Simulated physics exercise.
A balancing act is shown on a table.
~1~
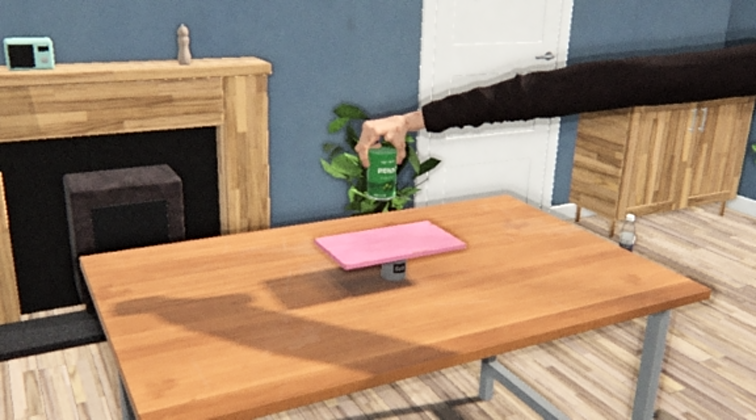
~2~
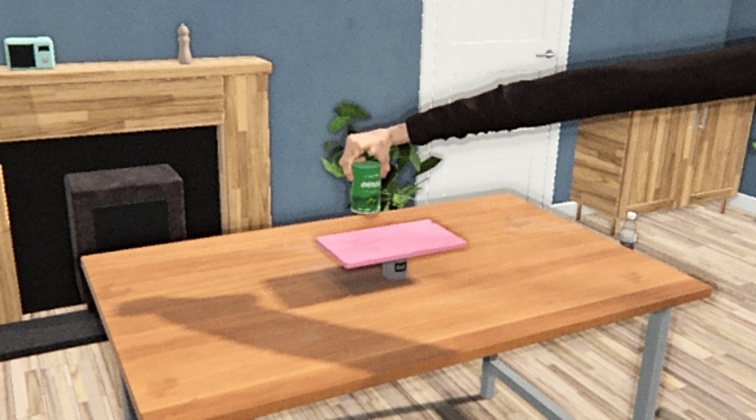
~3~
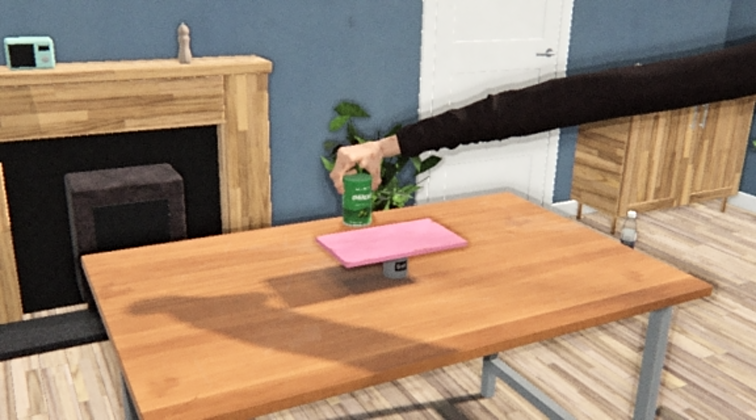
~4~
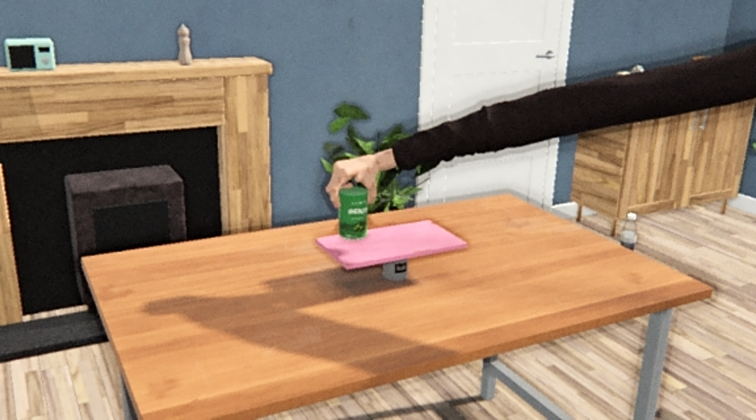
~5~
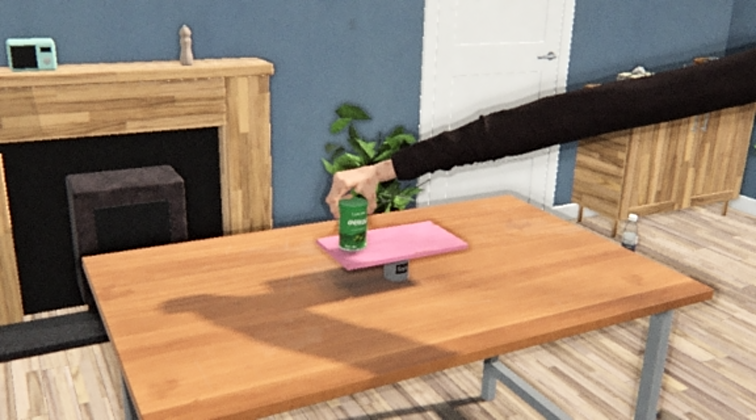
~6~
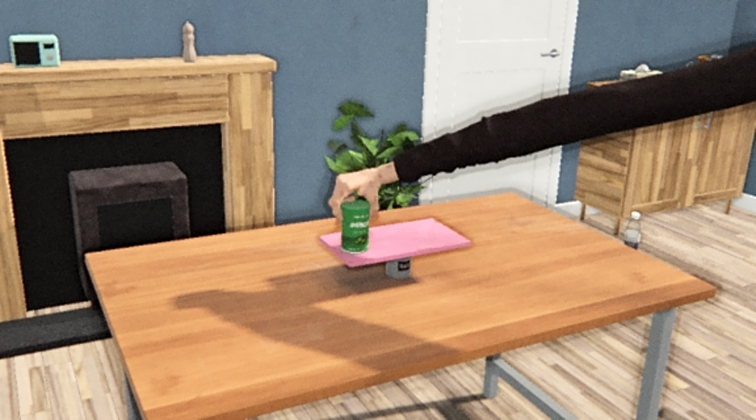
A hand lowers a green tin onto the left side of a balanced pink board.
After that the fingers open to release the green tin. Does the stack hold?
The stack does not stay intact.
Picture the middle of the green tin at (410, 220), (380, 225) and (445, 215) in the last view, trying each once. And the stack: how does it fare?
Try 1: Stands; try 2: Topples; try 3: Topples.
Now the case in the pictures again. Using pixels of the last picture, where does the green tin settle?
Roughly pixel (295, 284) in the last picture.
Then, 0.40 s on from there, green tin now fallen; pink board turned 35° from how it was put.
Then, 0.60 s on from there, pink board turned 19° from how it was put.
In the end, fallen, green tin; moved from the start, pink board; grey jar unmoved. At the end, from the last picture's camera, green tin near (295, 284). The stack comes apart.
